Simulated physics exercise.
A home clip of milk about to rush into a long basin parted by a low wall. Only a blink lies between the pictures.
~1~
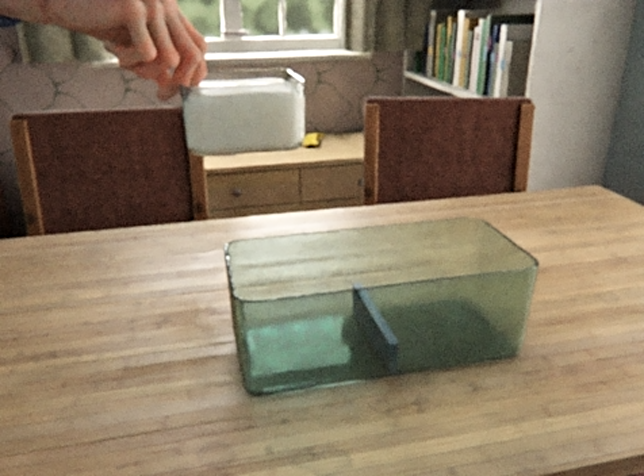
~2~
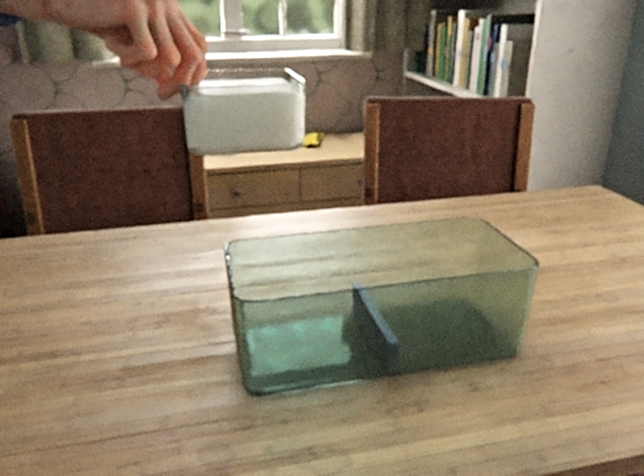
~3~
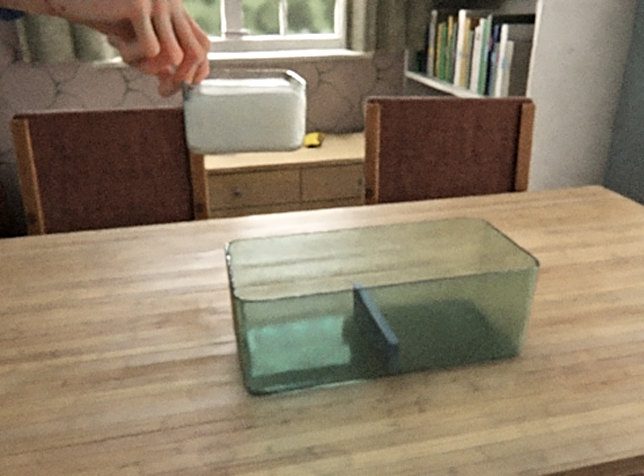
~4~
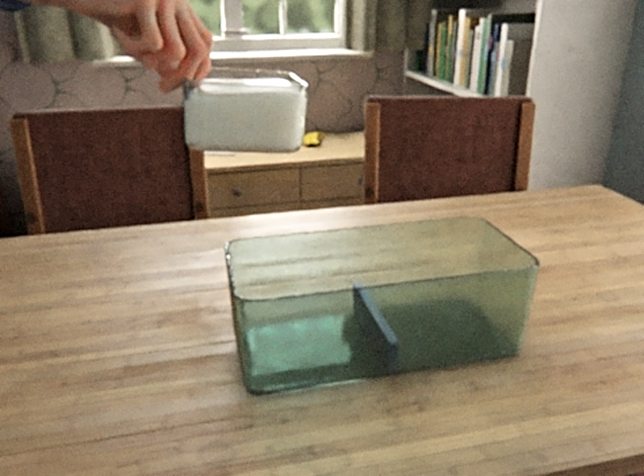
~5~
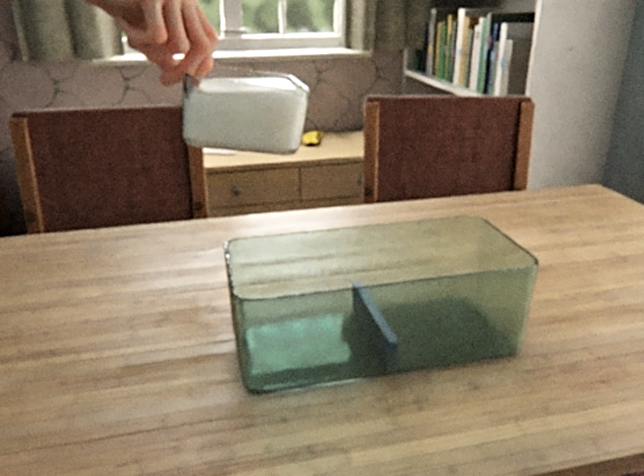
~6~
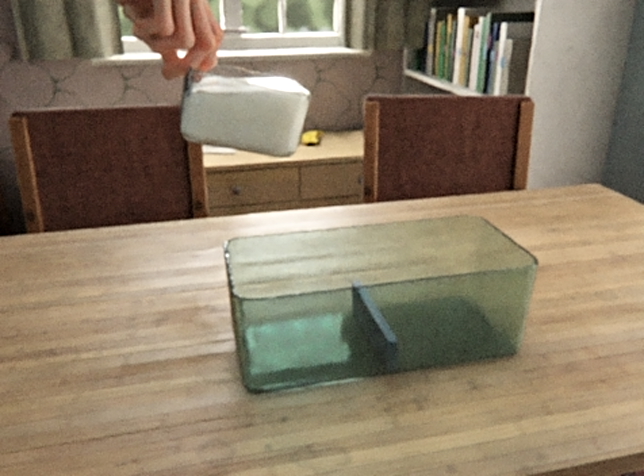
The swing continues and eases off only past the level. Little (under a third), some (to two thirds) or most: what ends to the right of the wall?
In the end between a third and two thirds is right of the wall.
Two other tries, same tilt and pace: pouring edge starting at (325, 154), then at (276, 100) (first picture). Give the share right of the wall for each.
Roughly 60 per cent, and 5 per cent.
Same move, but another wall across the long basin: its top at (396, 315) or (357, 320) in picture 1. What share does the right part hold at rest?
In turn 10 and 70 in a hundred.
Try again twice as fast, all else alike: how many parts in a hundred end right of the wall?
It comes to 20 per cent or so.
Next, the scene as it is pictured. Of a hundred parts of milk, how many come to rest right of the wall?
Some 45 per cent.
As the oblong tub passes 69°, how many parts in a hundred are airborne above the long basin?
Roughly 40 in a hundred.
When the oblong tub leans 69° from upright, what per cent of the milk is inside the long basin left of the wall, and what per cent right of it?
The left part 10 per cent, the right part 5.
A moment on, the oblong tub is tipped part way and 45 per cent is still to pour, 11 is left of the wall and 3 right of it.
Next, the oblong tub is tipped right over and 9 per cent is still to pour, 36 is left of the wall and 45 right of it.
Then the oblong tub is tipped right over and 0 per cent is still to pour, 51 is left of the wall and 45 right of it.
Later the oblong tub is tipped right over and 0 per cent is still to pour, 53 is left of the wall and 46 right of it.
In the end 53 per cent lies left of the wall, 46 right of it and 1 outside.
